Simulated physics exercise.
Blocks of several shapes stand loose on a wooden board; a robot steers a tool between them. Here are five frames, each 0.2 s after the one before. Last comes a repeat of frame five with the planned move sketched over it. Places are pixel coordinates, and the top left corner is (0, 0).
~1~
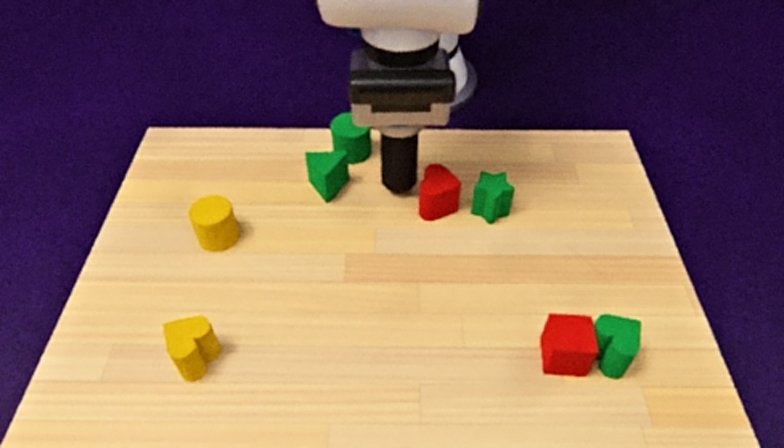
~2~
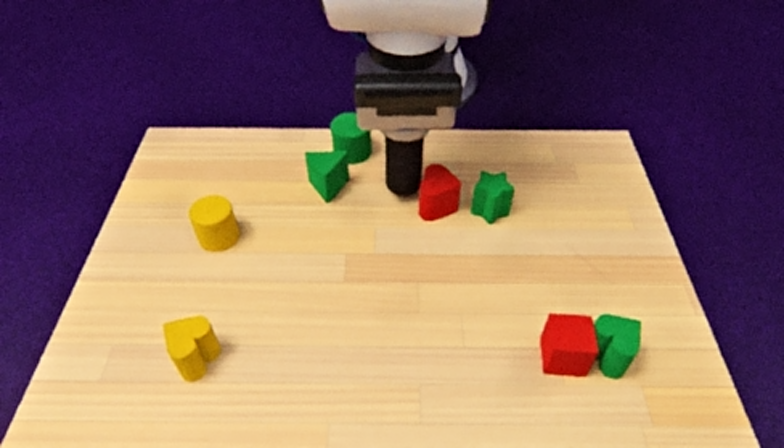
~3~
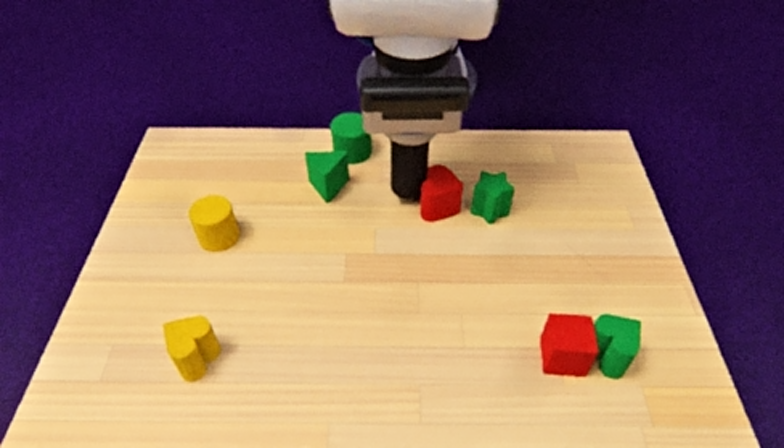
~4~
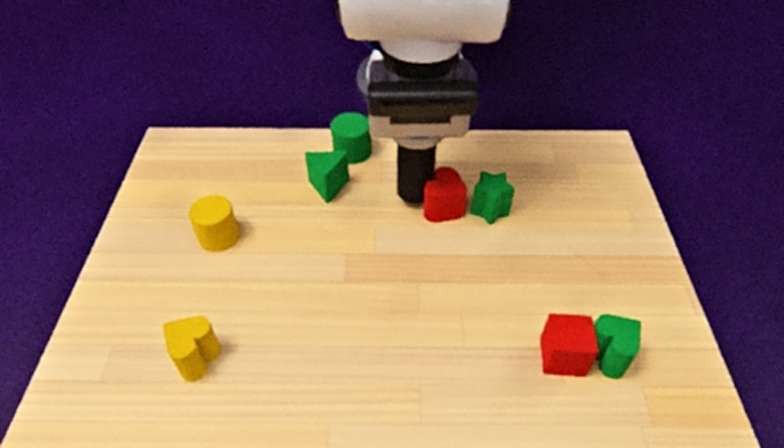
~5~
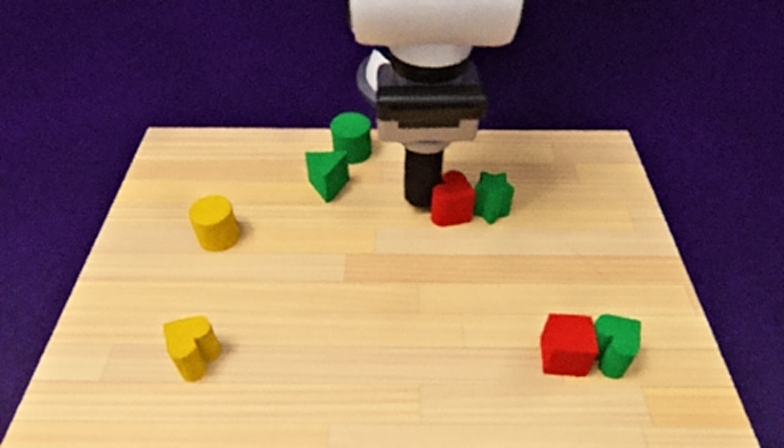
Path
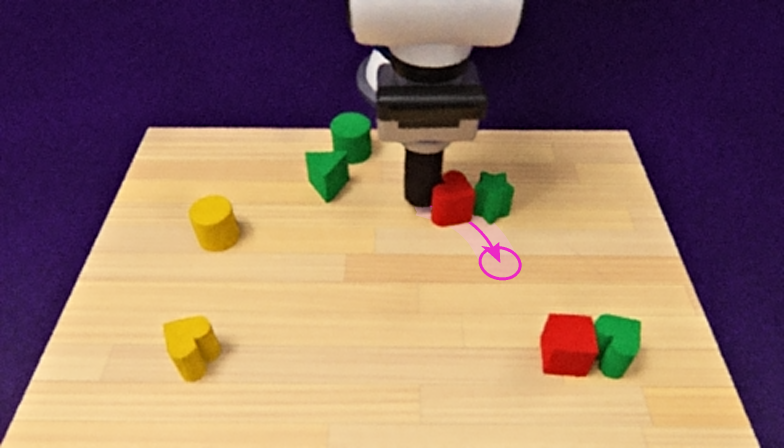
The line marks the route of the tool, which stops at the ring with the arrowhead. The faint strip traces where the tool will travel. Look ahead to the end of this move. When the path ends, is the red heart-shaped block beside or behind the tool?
Yes - that is the case.
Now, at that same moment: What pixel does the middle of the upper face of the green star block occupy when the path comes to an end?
It is at (521, 184).
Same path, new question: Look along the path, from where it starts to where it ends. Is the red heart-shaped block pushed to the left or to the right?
To the path's left.
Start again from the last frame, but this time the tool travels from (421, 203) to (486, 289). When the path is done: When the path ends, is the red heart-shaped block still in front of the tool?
No, that is not what happens.
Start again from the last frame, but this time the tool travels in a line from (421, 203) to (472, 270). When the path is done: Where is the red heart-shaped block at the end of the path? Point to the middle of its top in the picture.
I'd place it at (489, 208), taking the centre of its top.
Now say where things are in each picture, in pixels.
Tool's lower end (399, 180); red heart-shaped block (439, 179); green star block (495, 182), in the first frame.
Tool (403, 183); blocks still, in the second frame.
Tool (409, 187); red heart-shaped block (441, 180), in the third frame.
Tool (415, 191); red heart-shaped block (446, 182), in the fourth frame.
Tool (422, 195); red heart-shaped block (454, 186); green star block (495, 182), in the fifth frame.
Drawn move, from (421, 203) by way of (455, 214) and (483, 234) to (500, 263).
On the path given first. One third of the way, tool (457, 206); red heart-shaped block (491, 200); green star block (514, 183), turned 50° anticlockwise.
Two thirds of the way, tool (485, 227); red heart-shaped block (522, 218); green star block (521, 184), turned 80° anticlockwise.
At the end, tool (502, 255); red heart-shaped block (542, 231), turned 35° anticlockwise; green star block (521, 184), turned 80° anticlockwise.
